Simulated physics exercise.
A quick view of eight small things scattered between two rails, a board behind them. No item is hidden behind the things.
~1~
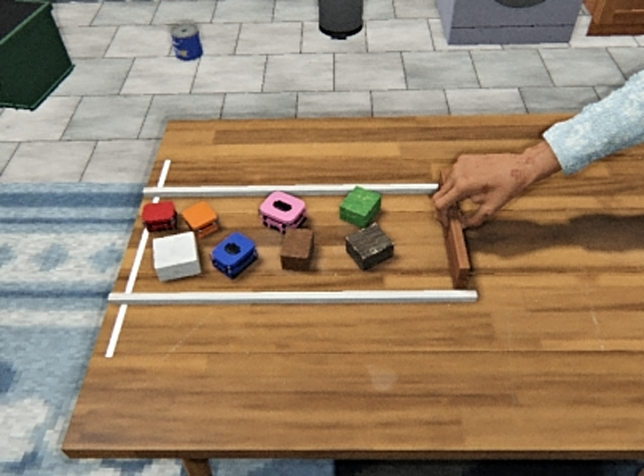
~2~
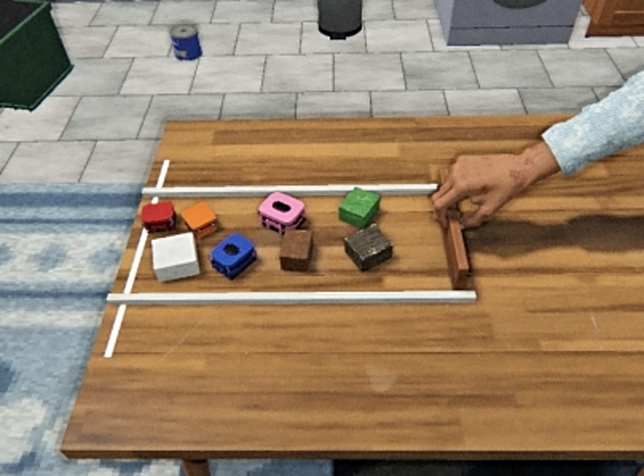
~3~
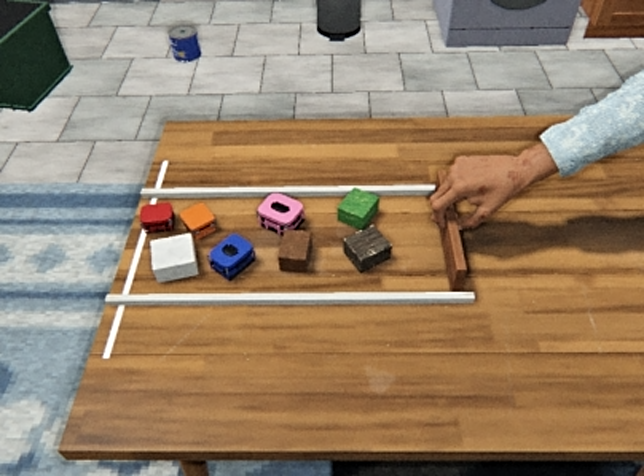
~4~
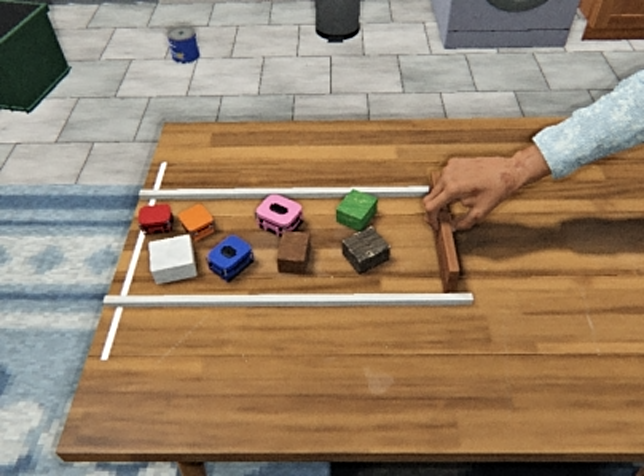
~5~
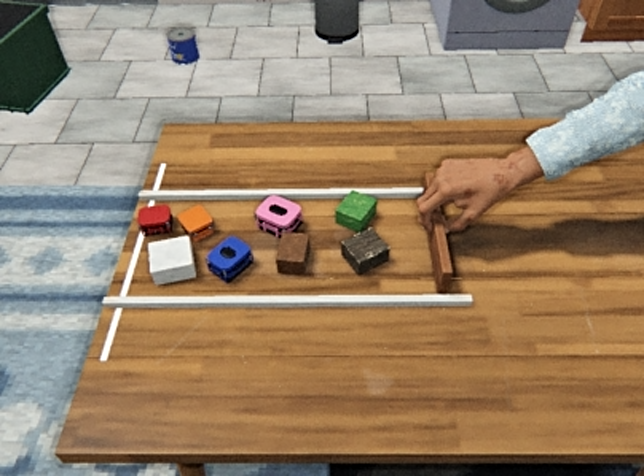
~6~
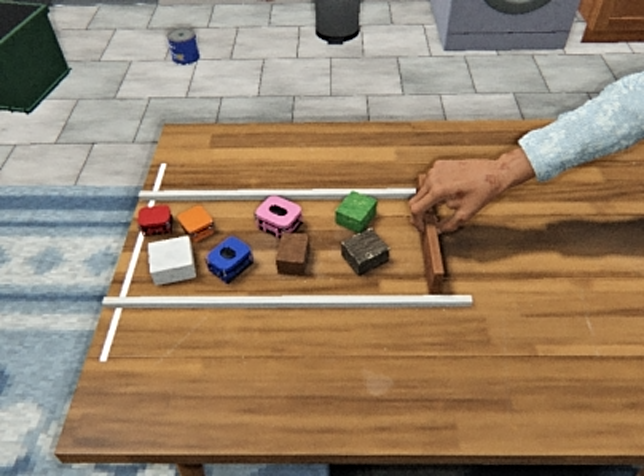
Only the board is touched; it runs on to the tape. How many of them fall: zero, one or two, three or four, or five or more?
The count that falls off is at least five.
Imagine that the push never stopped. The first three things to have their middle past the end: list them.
The order goes the red case, the white block, and then the orange case.
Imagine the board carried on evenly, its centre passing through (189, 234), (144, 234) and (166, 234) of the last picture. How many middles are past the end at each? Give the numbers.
First 4, then 6, finally 6.
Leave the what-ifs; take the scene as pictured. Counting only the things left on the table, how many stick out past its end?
The total comes out at 1.
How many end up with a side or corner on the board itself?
It adds up to 1.
A little later, none off yet; red case at rest near (156, 221); white block at rest near (172, 260); orange case at rest near (196, 224).
Next, none off yet; red case moving near (151, 221); white block shifted about its own width near (145, 263); orange case shifted about its own width near (179, 219).
Later still, two off so far; red case fallen near (171, 411); white block dropping near (146, 434); orange case on its side near (118, 235).
When it is over, the number that fall off is five or more; down, black block, brown block, pink case, blue case, orange case, white block and red case.
